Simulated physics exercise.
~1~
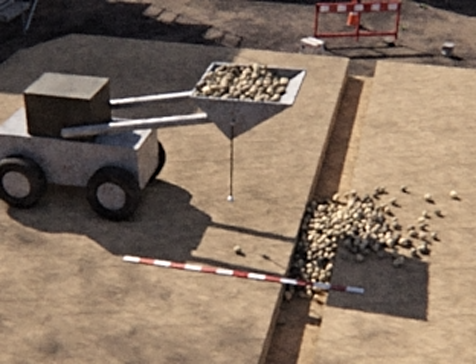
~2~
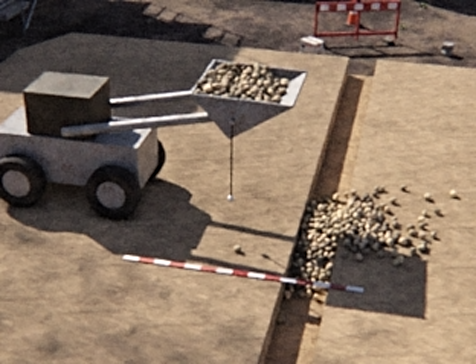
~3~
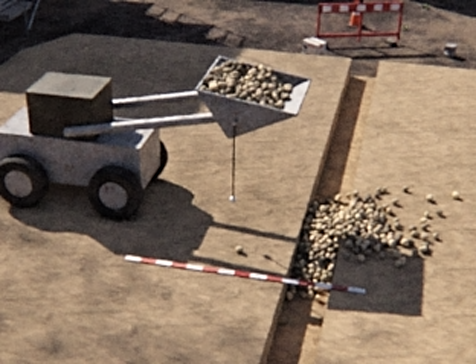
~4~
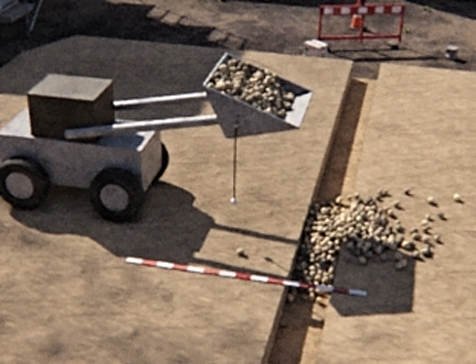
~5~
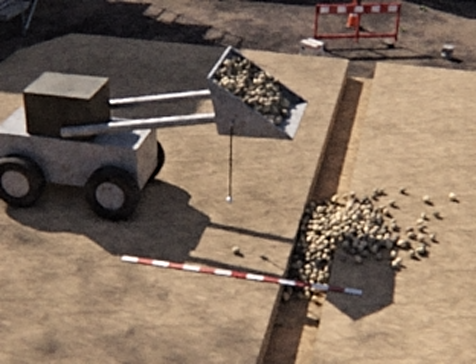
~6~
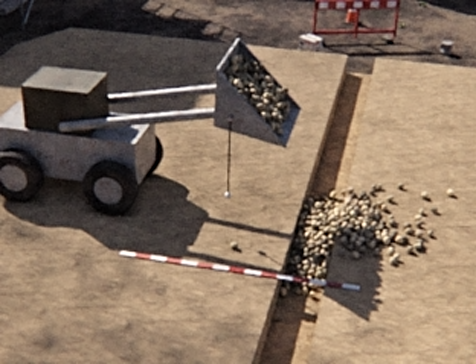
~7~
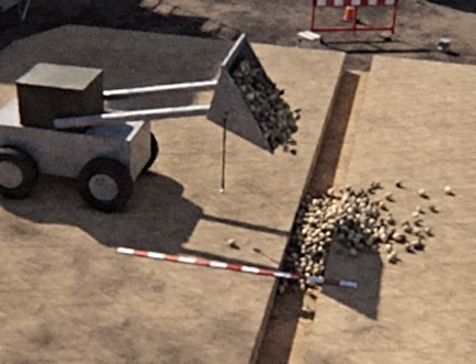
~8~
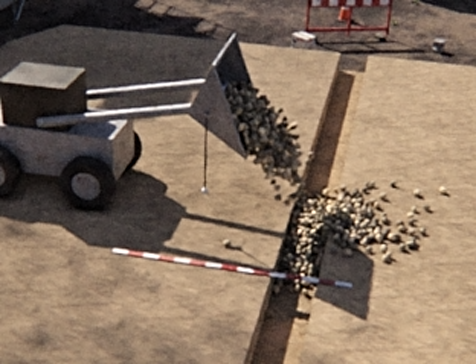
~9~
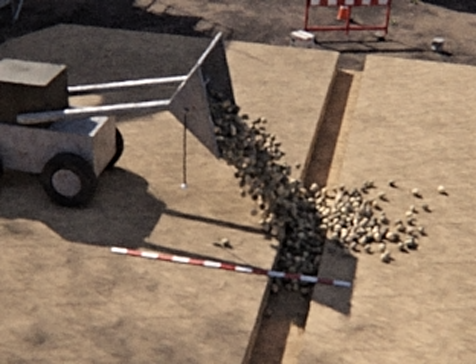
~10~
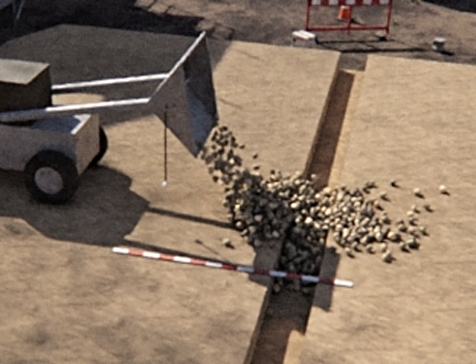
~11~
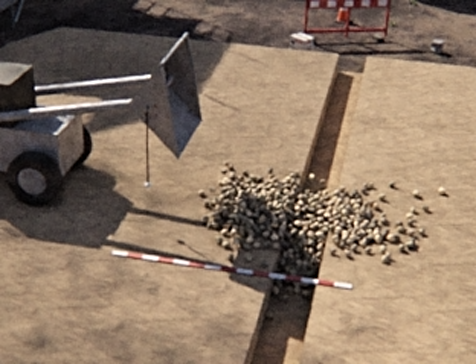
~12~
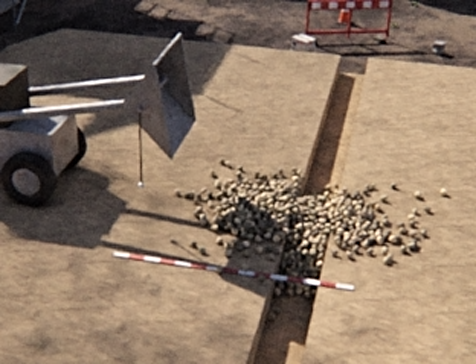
A loader tips its bucket while backing left, spilling stones on and before the trench.
